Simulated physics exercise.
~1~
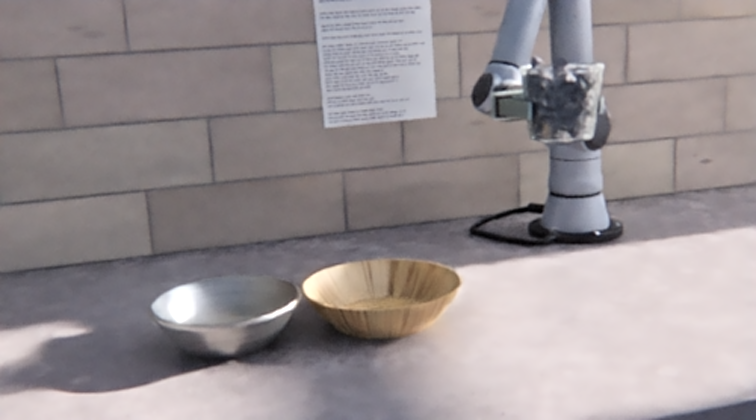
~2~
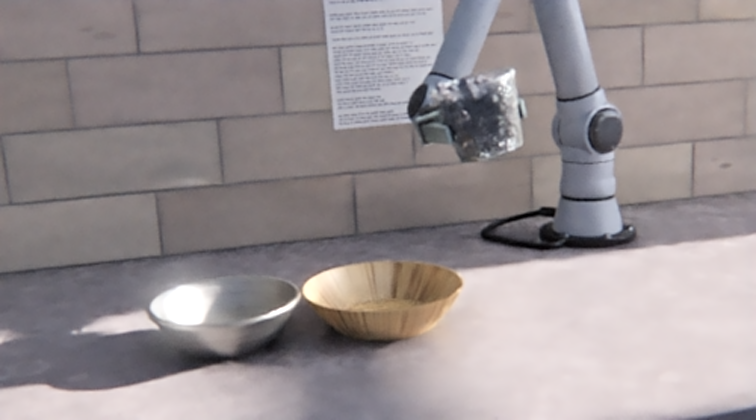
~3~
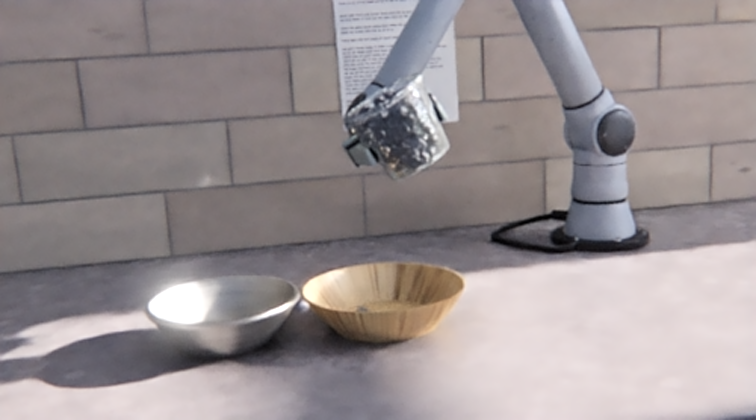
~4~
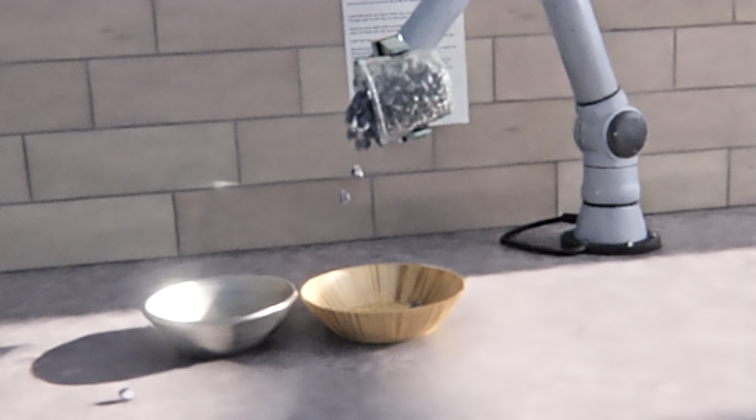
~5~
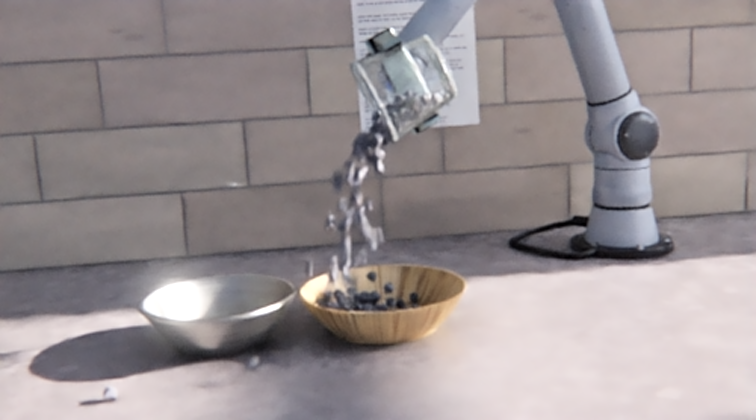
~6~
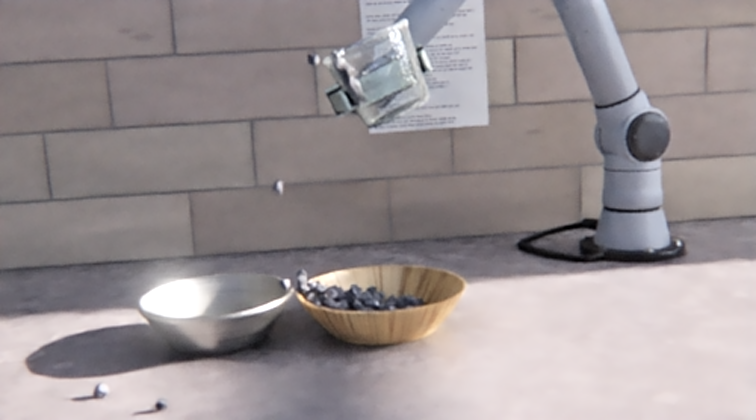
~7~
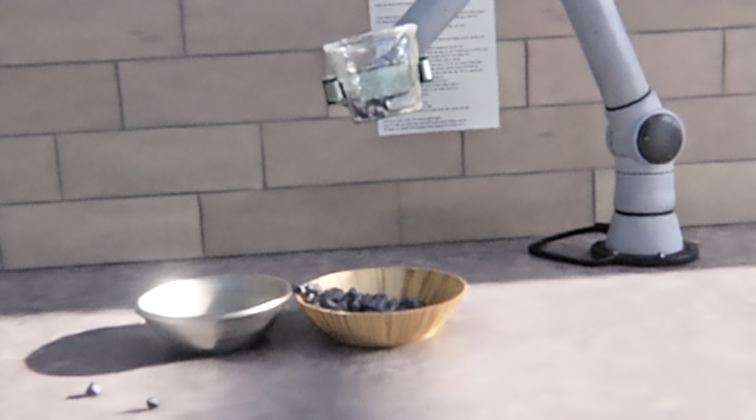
A robot arm swings a clear tumbler left and tips dark pebbles into a wooden bowl, spilling a few, then rights it.
